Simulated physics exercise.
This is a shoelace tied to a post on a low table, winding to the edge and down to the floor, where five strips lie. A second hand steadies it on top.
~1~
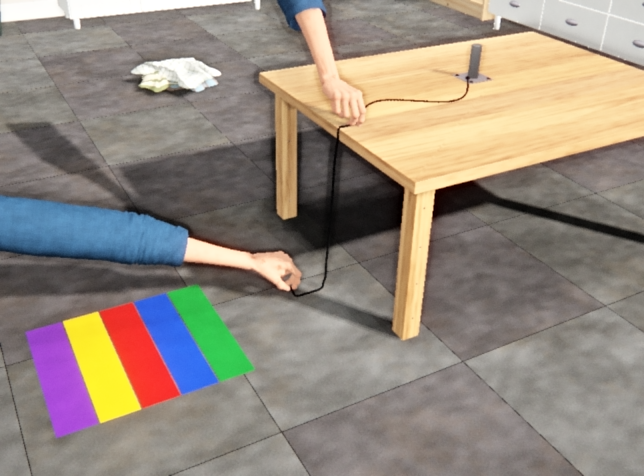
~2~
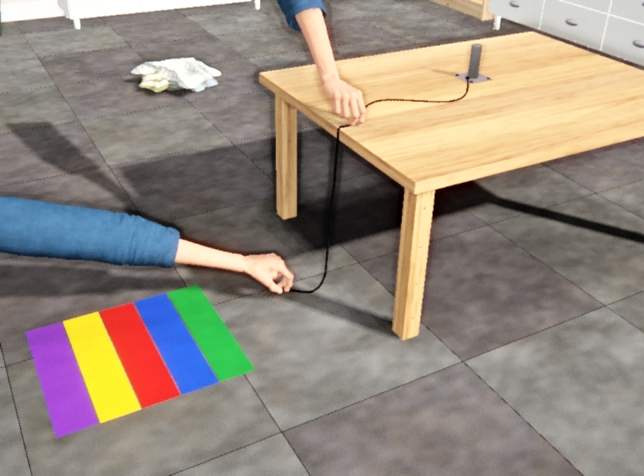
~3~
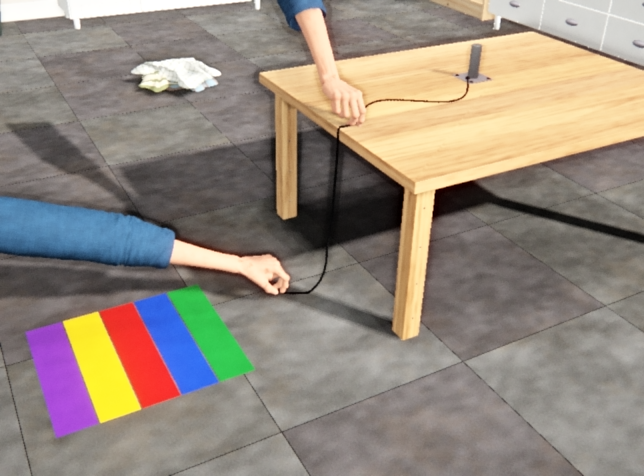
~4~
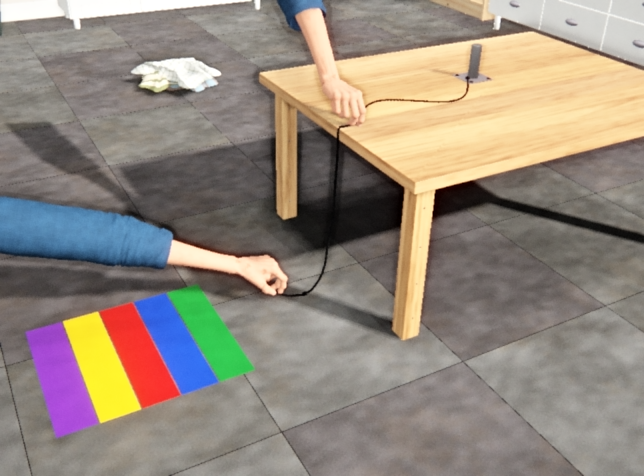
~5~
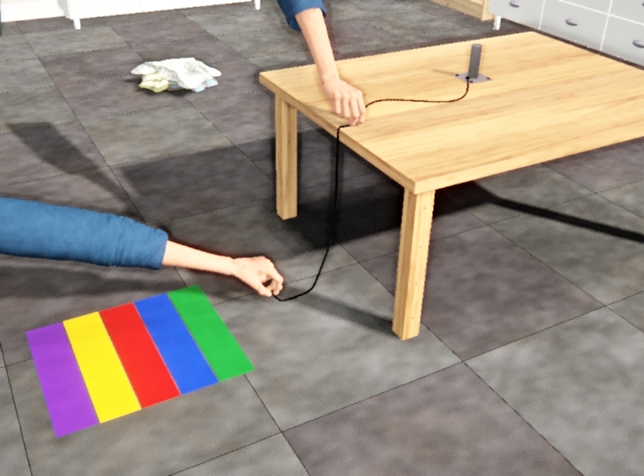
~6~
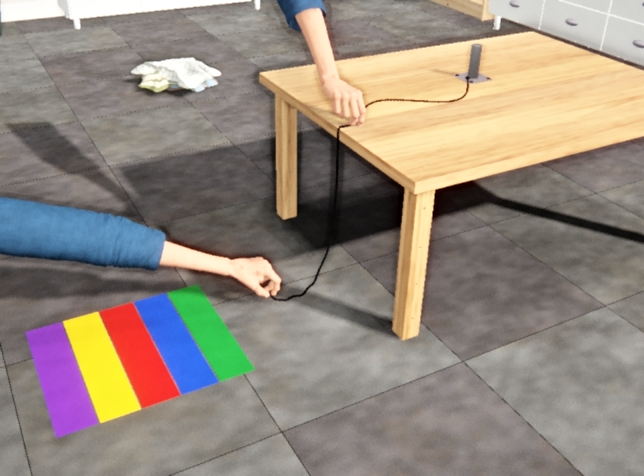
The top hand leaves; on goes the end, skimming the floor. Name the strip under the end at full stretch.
The end stops over the red strip.
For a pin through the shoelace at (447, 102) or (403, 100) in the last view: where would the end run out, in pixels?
In that order: (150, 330) and (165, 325).
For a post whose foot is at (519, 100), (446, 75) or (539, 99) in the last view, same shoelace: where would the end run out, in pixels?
The places are (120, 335), (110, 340) and (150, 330).
Early on, end near (201, 314); over green.
Midway, end near (156, 327); over blue.
At the end of the slack, end near (129, 335); over red. It gets as far as the red strip.
